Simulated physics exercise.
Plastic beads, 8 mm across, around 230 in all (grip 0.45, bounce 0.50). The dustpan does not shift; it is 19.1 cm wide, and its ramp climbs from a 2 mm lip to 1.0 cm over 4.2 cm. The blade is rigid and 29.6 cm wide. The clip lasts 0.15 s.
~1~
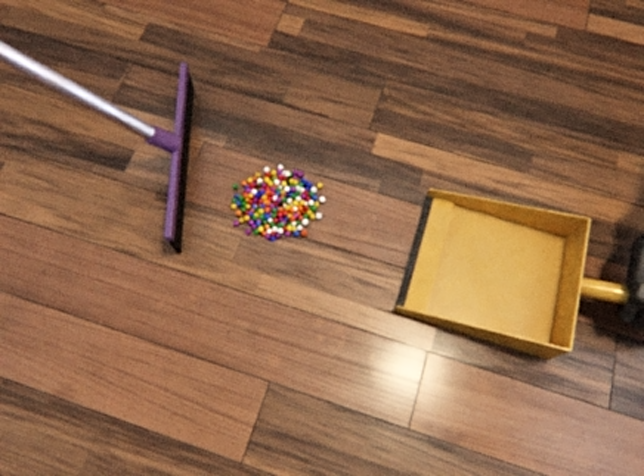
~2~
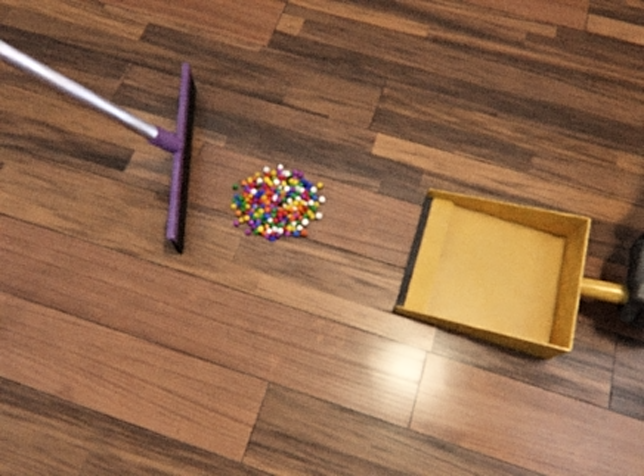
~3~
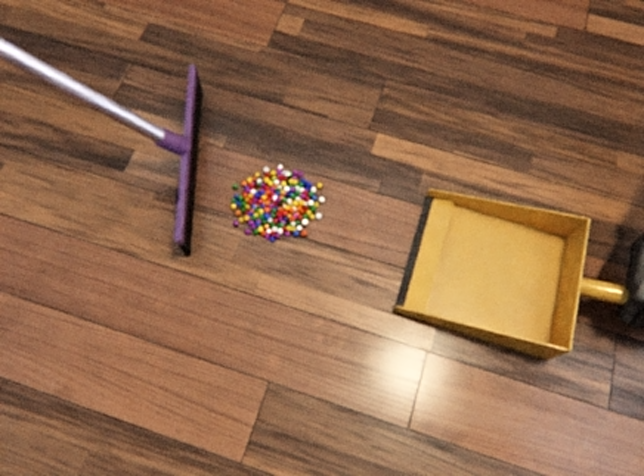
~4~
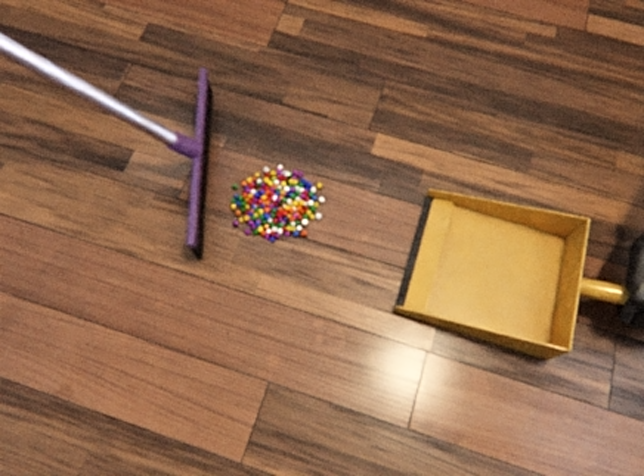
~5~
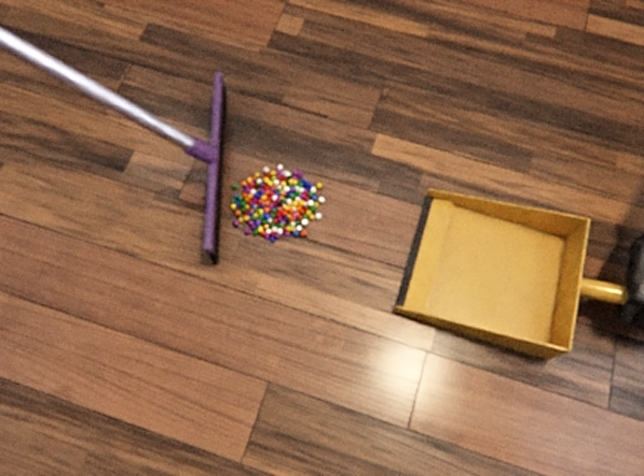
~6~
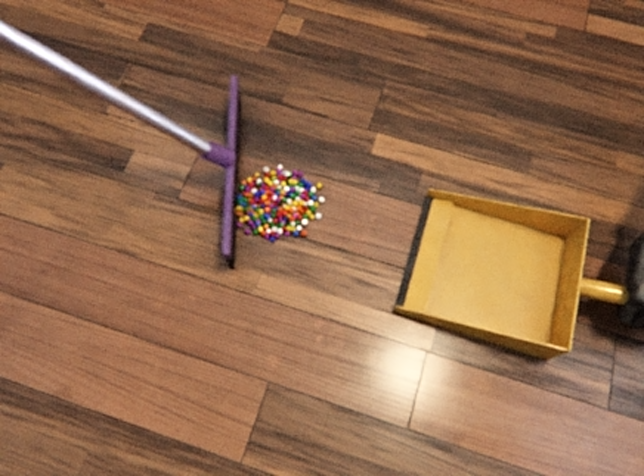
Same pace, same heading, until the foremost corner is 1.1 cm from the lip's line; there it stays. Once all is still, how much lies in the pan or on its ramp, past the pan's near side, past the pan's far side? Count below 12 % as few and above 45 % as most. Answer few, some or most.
Pan: Some, near side: Few, far side: Some.
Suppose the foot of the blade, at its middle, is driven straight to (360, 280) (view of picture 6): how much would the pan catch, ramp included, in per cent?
About 10 per cent.
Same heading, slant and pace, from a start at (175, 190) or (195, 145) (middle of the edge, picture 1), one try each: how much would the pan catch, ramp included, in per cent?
Some 25 and 25 per cent.
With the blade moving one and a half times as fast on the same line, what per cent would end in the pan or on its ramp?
It would be near 35 per cent.
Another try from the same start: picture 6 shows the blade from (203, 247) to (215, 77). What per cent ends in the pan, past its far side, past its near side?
Pan 10, far 25, near 0.
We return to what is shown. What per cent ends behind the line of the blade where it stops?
About 0 per cent.
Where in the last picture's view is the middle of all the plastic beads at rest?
At about (425, 215).
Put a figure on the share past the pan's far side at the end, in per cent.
Roughly 35 per cent.
Then, 0.14 s after the last picture, middle of the blade 17 cm from the lip; 0 % over the lip, far side 10 %, near side 0 %.
Then, 0.24 s after the last picture, middle of the blade 8 cm from the lip; 0 % over the lip, far side 20 %, near side 0 %.
Then, 0.46 s after the last picture, middle of the blade 6 cm from the lip; 25 % over the lip, far side 35 %, near side 0 %.
In the end, pan 25 %, near side 0 %, far side 35 %, in front of the lip or behind the blade 40 %.
